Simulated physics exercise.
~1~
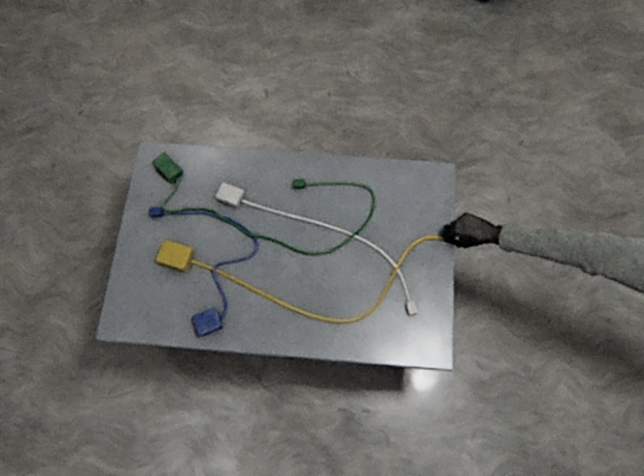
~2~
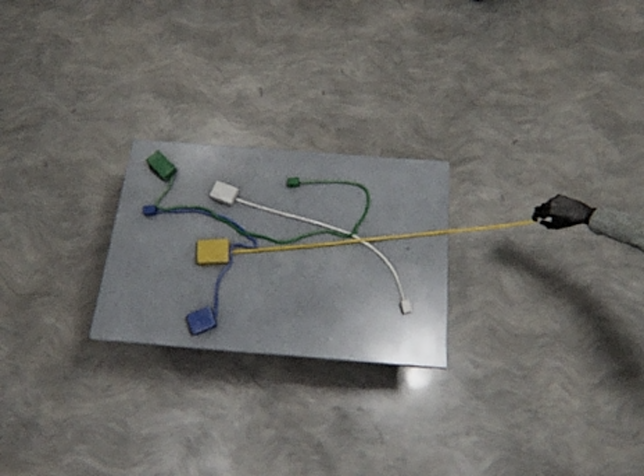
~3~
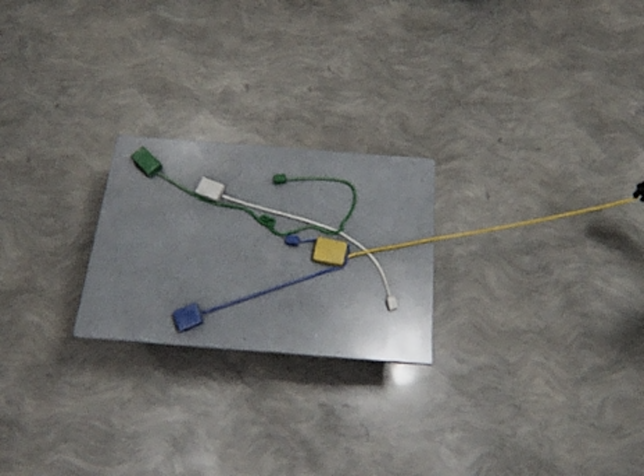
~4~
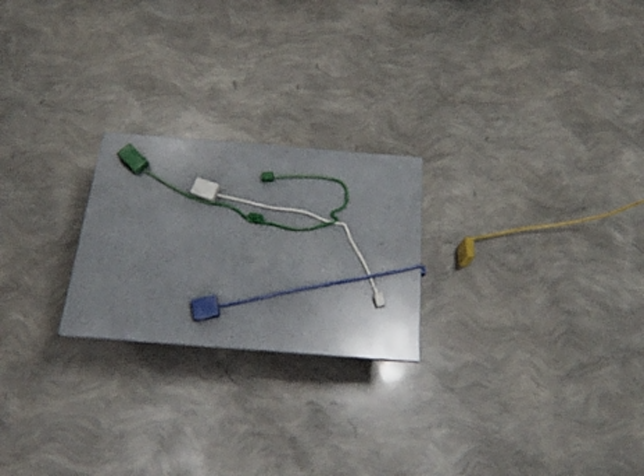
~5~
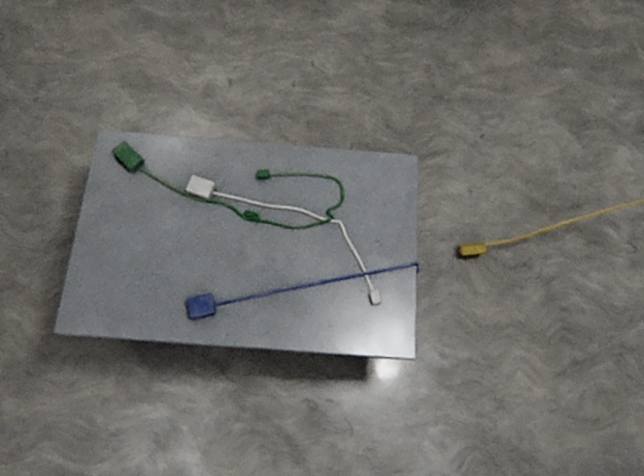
The video shows a gloved hand pulling a yellow lead rightward off a table of tangled leads, its block charger sliding across and off the edge. The blue lead is dragged straight, its end reaching the right edge, while the green and white chargers remain on top.
